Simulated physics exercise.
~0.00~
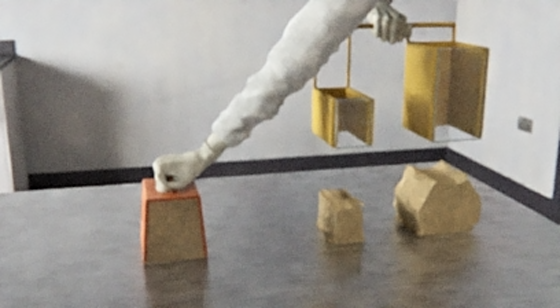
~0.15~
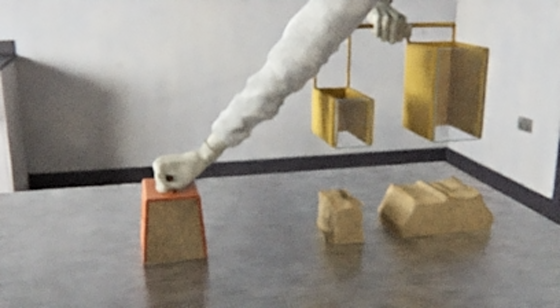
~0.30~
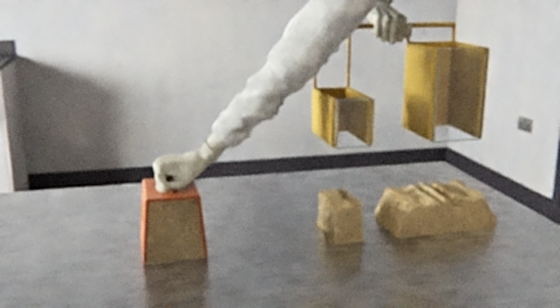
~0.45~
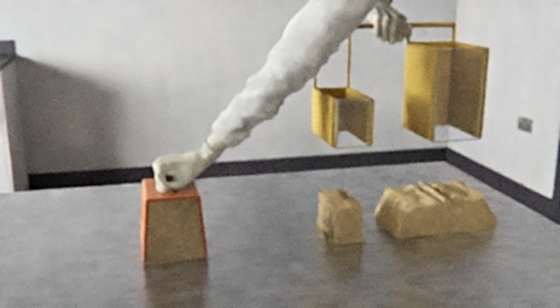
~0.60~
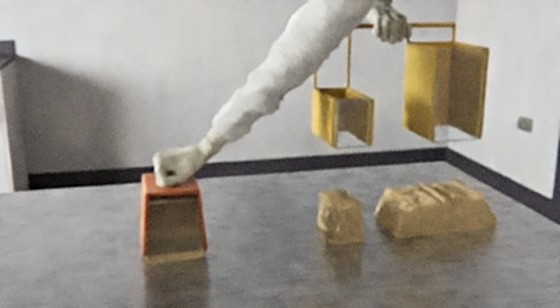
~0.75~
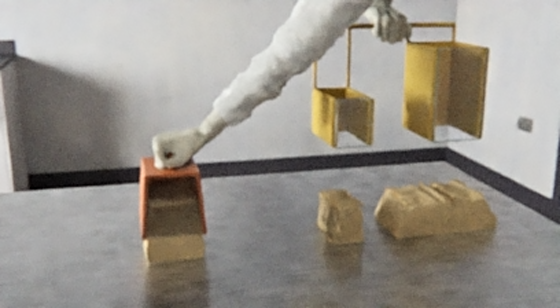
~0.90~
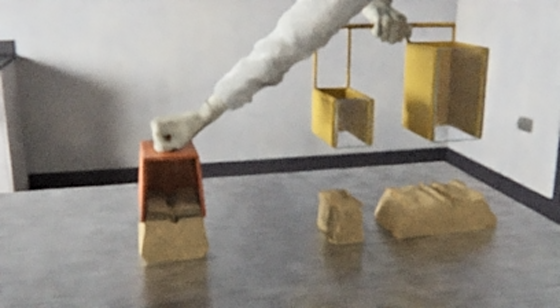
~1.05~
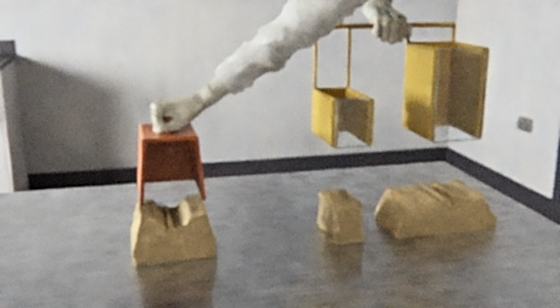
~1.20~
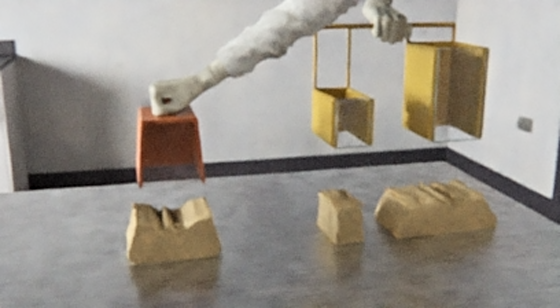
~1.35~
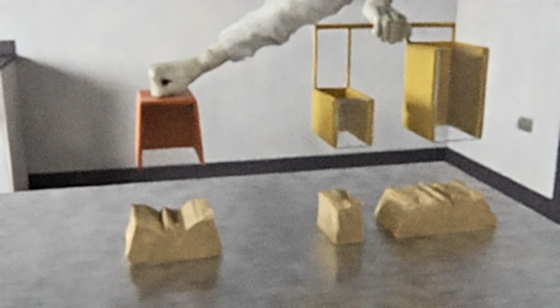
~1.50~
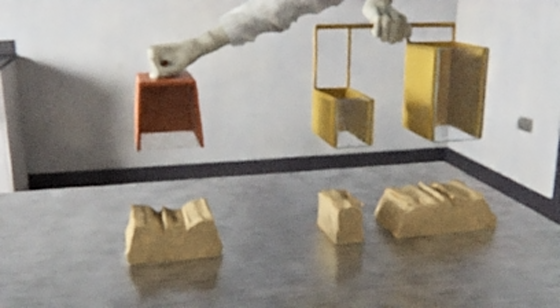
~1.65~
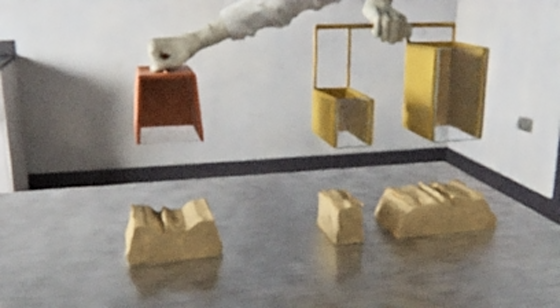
An orange tapered tin sits upside down on a grey table, gripped from above by a pale hand, while another hand holds two yellow open containers hanging from a bar. Two tan sand blocks stand to the right, and the larger one quickly slumps into a wider, lower, ridged heap. The orange tin then rises straight up, baring the damp sand beneath it. As it lifts, the sand sinks and spreads, its top breaking into a notch. The tin ends high above a squat, uneven block that stays standing, clearly lower than the tin is deep.
